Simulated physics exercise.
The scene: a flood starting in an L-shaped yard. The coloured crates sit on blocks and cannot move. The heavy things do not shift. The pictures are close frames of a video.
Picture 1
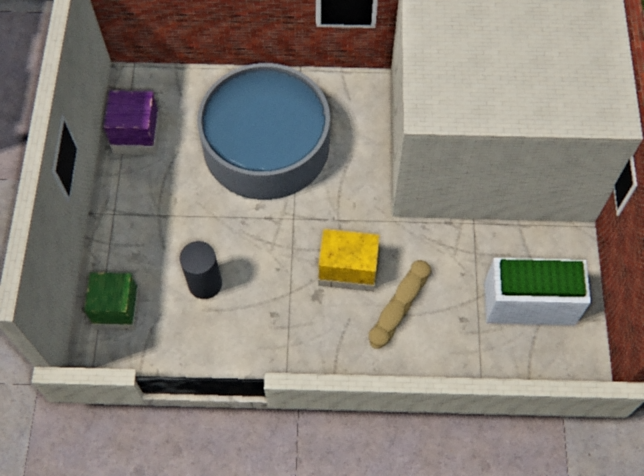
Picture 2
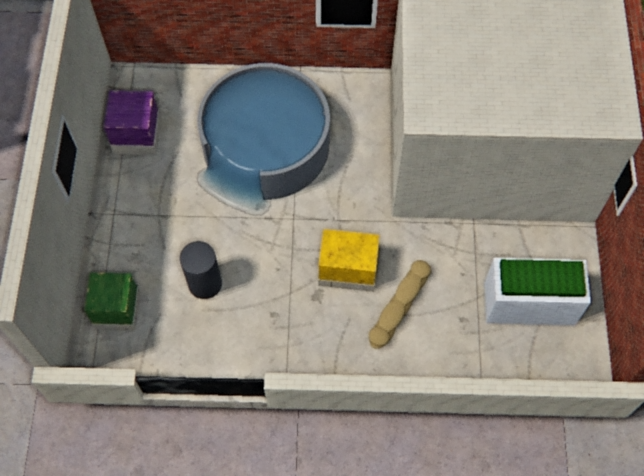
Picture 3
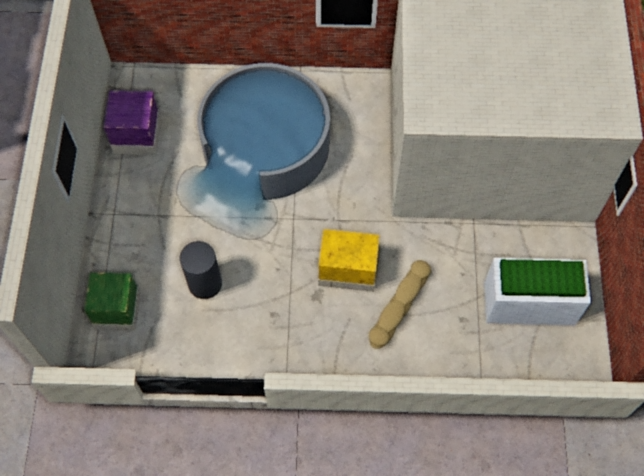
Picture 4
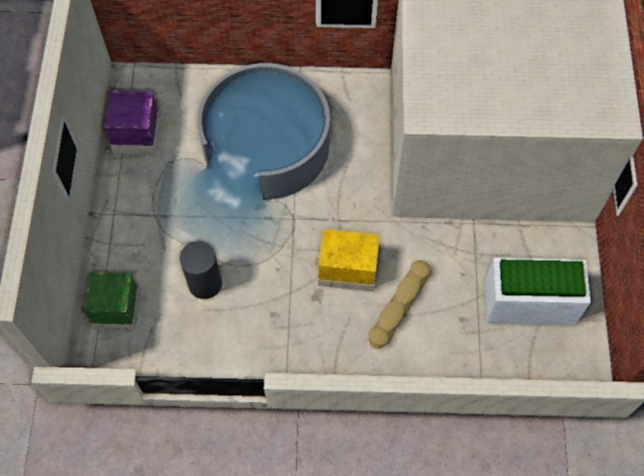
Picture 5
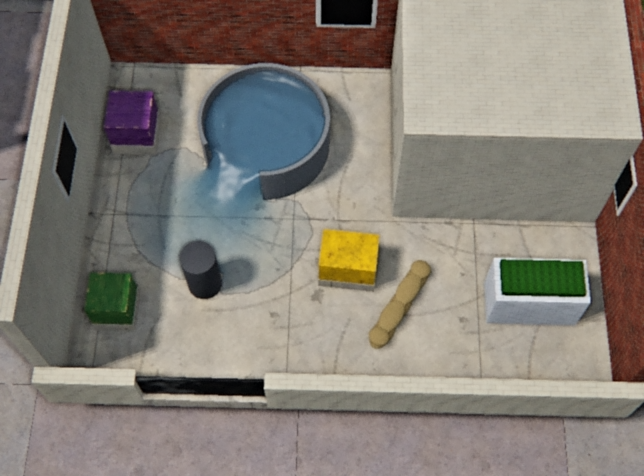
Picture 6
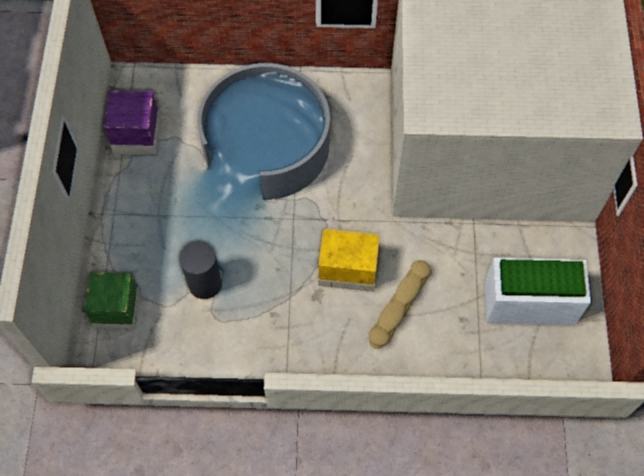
A round tank of water opens at its lower left and floods the yard floor.
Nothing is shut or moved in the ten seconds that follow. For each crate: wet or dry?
One by one: The yellow crate stays dry; the purple crate stays dry; the green crate gets wet.
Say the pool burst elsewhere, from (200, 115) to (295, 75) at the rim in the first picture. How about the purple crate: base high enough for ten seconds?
My reading: Purple crate ends up wet.
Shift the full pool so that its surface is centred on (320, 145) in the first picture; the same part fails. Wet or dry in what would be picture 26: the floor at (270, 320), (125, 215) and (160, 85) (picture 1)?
In that order: Flooded, awash, clear.
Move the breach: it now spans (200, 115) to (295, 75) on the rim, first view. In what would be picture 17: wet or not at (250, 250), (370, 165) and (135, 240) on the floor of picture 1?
As listed: Clear, awash, under water.
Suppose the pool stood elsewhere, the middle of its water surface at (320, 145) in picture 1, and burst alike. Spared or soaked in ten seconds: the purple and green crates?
In short: Purple stays dry; green gets wet.
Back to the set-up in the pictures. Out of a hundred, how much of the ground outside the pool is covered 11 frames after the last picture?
Near 40 in a hundred.
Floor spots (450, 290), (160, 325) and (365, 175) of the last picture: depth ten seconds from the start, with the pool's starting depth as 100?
About 6, 10 and 8 per cent.
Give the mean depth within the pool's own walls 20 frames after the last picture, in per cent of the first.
Some 32 per cent.
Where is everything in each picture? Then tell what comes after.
Still water in the round tank at (264, 120), in the first frame.
The front is at (266, 206), out from the gap at (232, 181), in the second frame.
The front is at (261, 232), out from the gap at (232, 182), in the third frame.
Water pours out at (232, 183) and has run to (244, 261), in the fourth frame.
The front is at (235, 288), out from the gap at (232, 183), in the fifth frame.
The front is at a hidden place, out from the gap at (232, 182), in the sixth frame.
A moment on, water covers 35 % of the floor; the yellow crate water round its plinth, the purple crate water round its plinth, the green crate water round its plinth.
Next, water covers 40 % of the floor; the yellow crate water round its plinth, the purple crate water round its plinth, the green crate water round its plinth.
Then, water covers 55 % of the floor; the yellow crate water round its plinth, the purple crate water round its plinth, the green crate water round its plinth.
Later, water covers 80 % of the floor; the yellow crate water round its plinth, the purple crate water round its plinth, the green crate water round its plinth.
In the end, water covers 100 % of the floor; the yellow crate stayed above the water, the purple crate stayed above the water, the green crate was topped.
